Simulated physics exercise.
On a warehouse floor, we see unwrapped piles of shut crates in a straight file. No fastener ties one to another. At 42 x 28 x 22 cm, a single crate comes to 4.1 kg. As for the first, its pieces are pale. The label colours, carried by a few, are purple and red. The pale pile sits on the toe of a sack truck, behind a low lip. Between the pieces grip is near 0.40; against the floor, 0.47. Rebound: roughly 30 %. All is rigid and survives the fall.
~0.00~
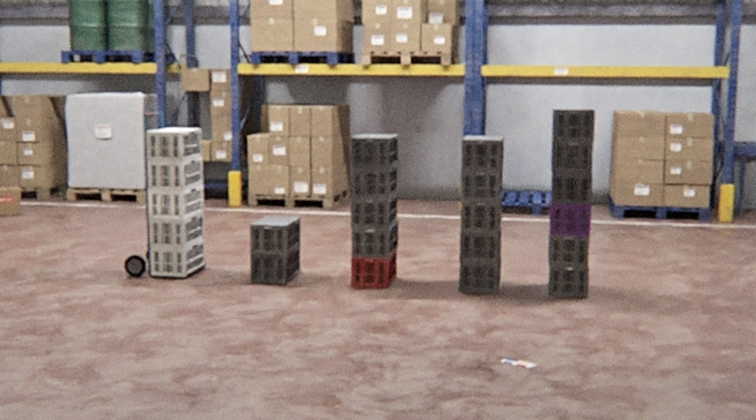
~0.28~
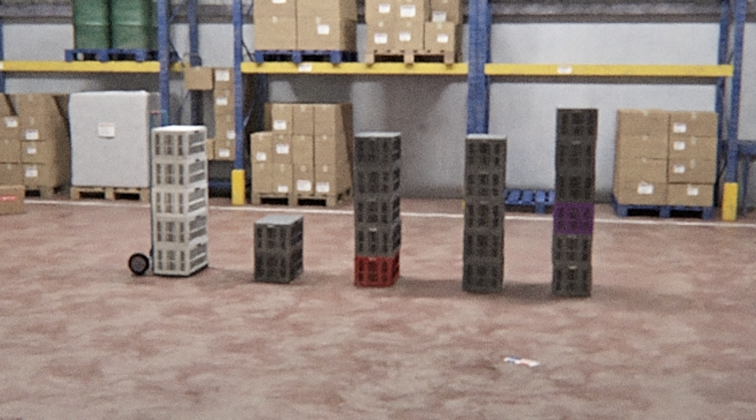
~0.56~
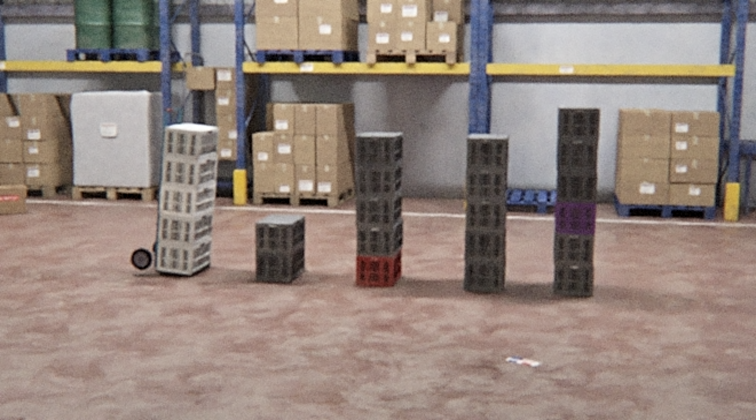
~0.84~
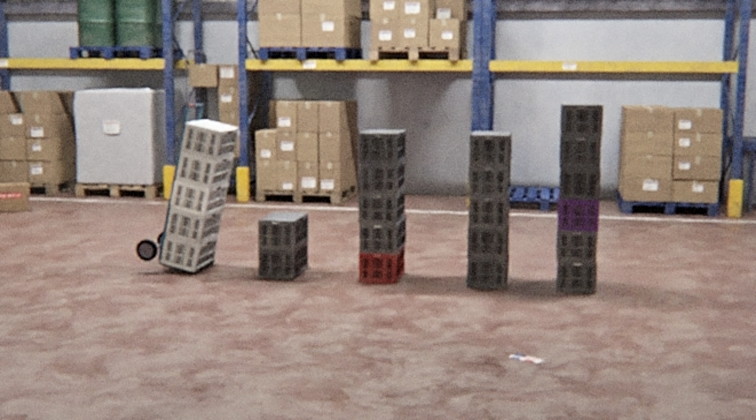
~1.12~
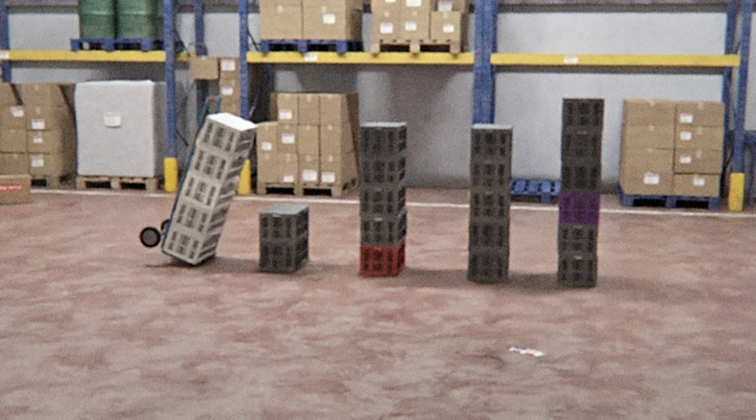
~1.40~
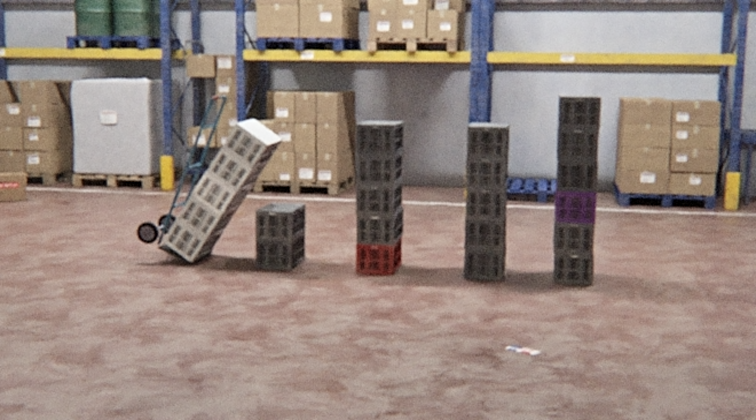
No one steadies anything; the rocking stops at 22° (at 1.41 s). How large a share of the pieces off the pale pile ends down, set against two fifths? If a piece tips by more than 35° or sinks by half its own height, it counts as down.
The share is below two fifths.
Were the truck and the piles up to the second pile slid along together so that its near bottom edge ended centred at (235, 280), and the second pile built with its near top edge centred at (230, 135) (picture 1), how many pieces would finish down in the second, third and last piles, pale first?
Pile by pile that makes second 5, third 4, last 6.
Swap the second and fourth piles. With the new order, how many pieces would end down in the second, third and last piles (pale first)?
Down per pile: Second 5, third 4, last 0.
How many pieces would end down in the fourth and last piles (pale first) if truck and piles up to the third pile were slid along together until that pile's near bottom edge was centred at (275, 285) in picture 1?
Fourth 0, last 0.
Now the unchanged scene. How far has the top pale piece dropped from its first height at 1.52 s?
About 20 cm.
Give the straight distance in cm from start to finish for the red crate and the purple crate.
Red 0, purple 0.
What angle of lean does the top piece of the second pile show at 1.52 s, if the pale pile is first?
That piece is at some 0°.
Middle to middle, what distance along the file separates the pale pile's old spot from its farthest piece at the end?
Distance along: Near 130 cm.
After 1.52 s, 5 of the pale pile down; none of the 18 other crates down.
After 1.74 s, 5 of the pale pile down; none of the 18 other crates down, 1 disturbed.
After 2.24 s, 5 of the pale pile down; none of the 18 other crates down, 6 disturbed.
In the end (3.6 s), 5 of the pale pile down; none of the 18 other crates down, 5 disturbed; red crate unmoved; purple crate unmoved. That is 0 per cent. From the last view, middles, red crate near (380, 254), purple crate near (575, 203).
